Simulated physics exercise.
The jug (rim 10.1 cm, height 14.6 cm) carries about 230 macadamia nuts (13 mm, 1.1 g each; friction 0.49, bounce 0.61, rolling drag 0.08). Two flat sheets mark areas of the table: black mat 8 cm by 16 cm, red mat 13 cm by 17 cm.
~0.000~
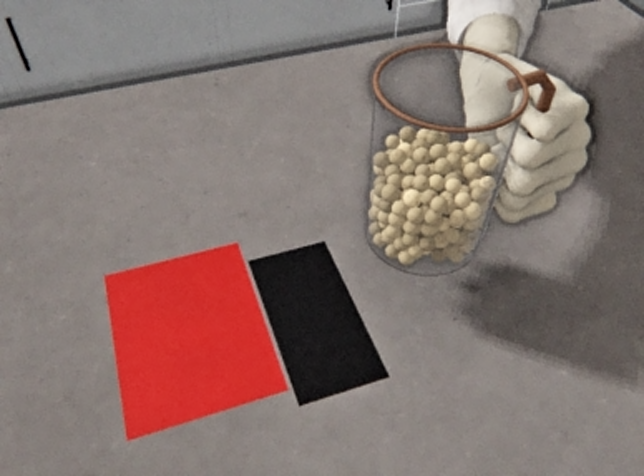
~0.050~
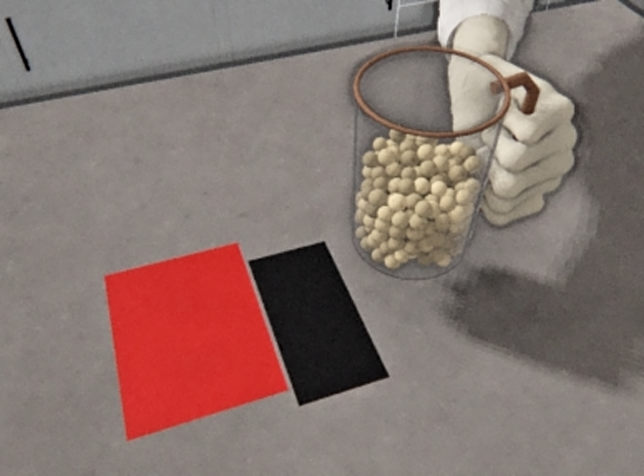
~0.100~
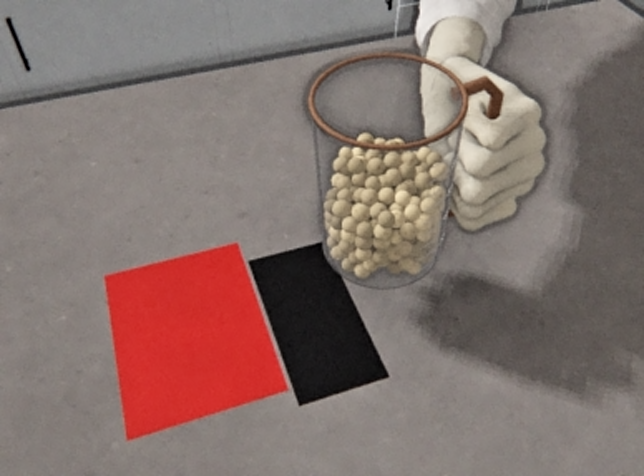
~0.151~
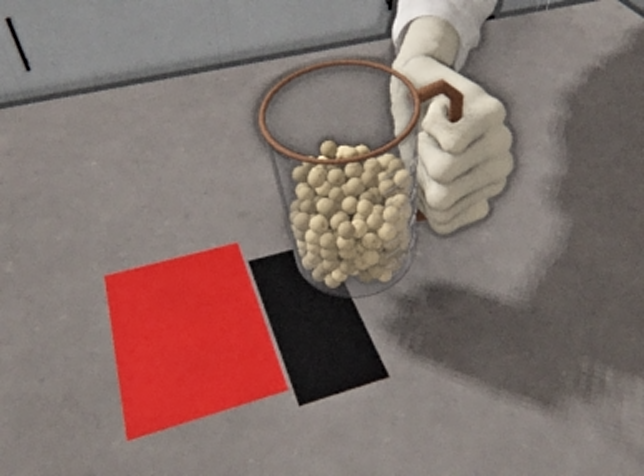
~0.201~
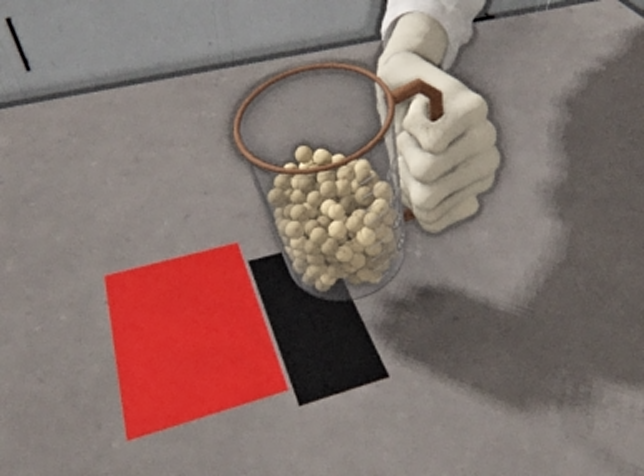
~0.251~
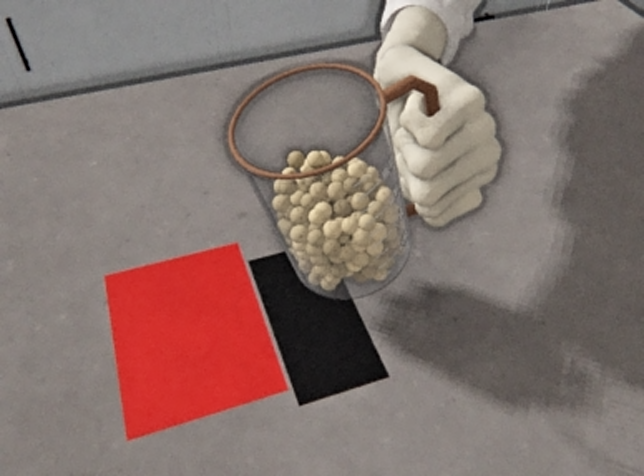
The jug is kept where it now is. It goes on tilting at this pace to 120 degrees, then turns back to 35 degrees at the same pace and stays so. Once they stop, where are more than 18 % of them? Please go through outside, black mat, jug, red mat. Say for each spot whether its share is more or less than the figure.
Compared with the figure: Off the mats more, black mat less, jug less, red mat more.
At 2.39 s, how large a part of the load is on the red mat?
Near 40 per cent so far.
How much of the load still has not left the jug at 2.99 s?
5 %.
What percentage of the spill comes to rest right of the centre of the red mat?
Around 20 in a hundred.
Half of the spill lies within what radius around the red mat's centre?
Distance: Approx. 14 cm.
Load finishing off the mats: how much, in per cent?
About 45 percent.
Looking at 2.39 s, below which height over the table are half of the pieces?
Close to 0 cm, I'd say.
Then, at 1.07 s, tilt 80 degrees; jug 100 %; middle of all pieces on or above the table near (367, 194).
After 1.76 s, tilt 115 degrees; outside 5 %, black mat 5 %, jug 35 %, red mat 55 %; middle of all pieces on or above the table near (246, 288).
After 2.39 s, tilt 66 degrees; outside 45 %, black mat 5 %, jug 5 %, red mat 40 %; middle of all pieces on or above the table near (157, 339).
After 2.99 s, tilt 35 degrees; outside 45 %, black mat 5 %, jug 5 %, red mat 40 %; middle of all pieces on or above the table near (159, 341).
In the end, at 3.2 s, outside 45 %, black mat 5 %, jug 5 %, red mat 40 %.
